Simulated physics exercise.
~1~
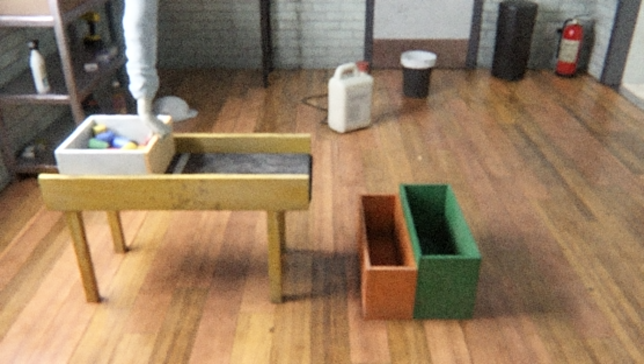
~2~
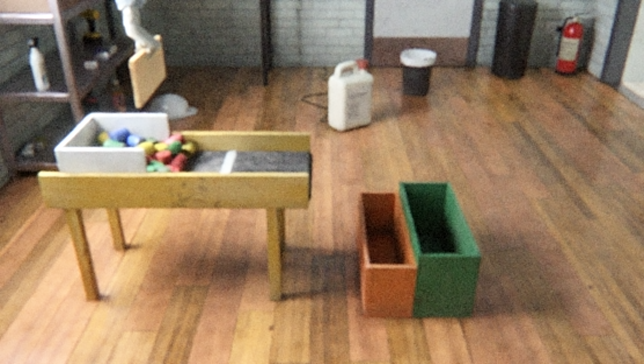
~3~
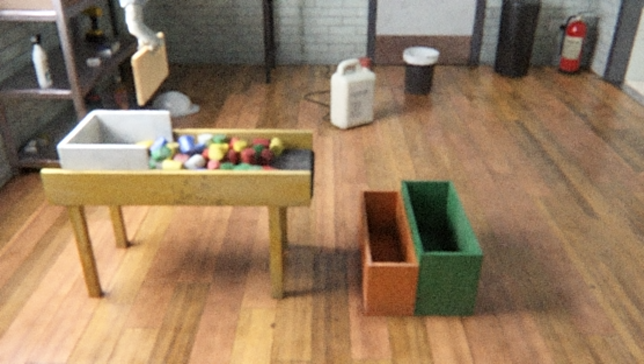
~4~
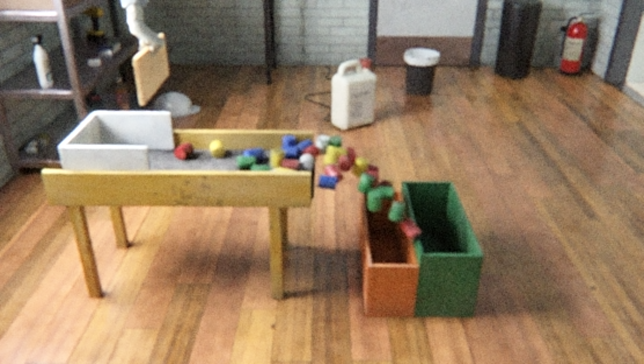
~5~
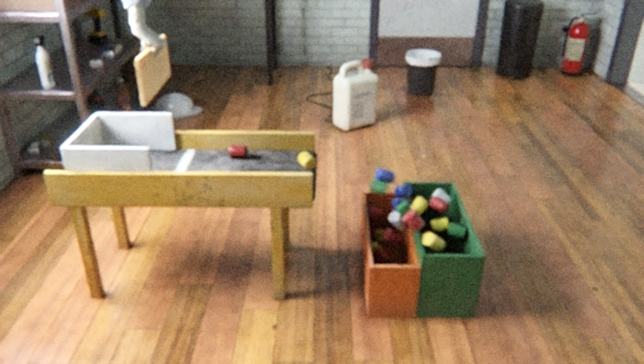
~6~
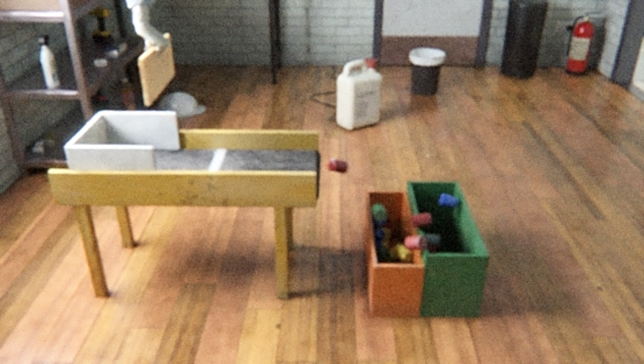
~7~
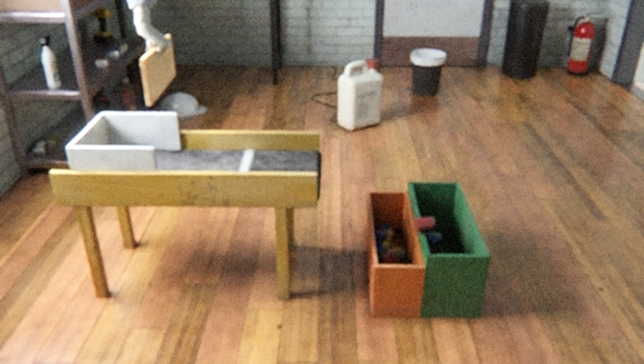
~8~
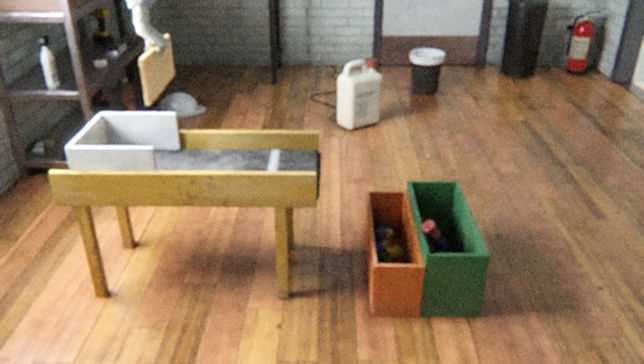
In a workshop, a belt carries colourful pieces rightward, dropping them into orange and green bins.
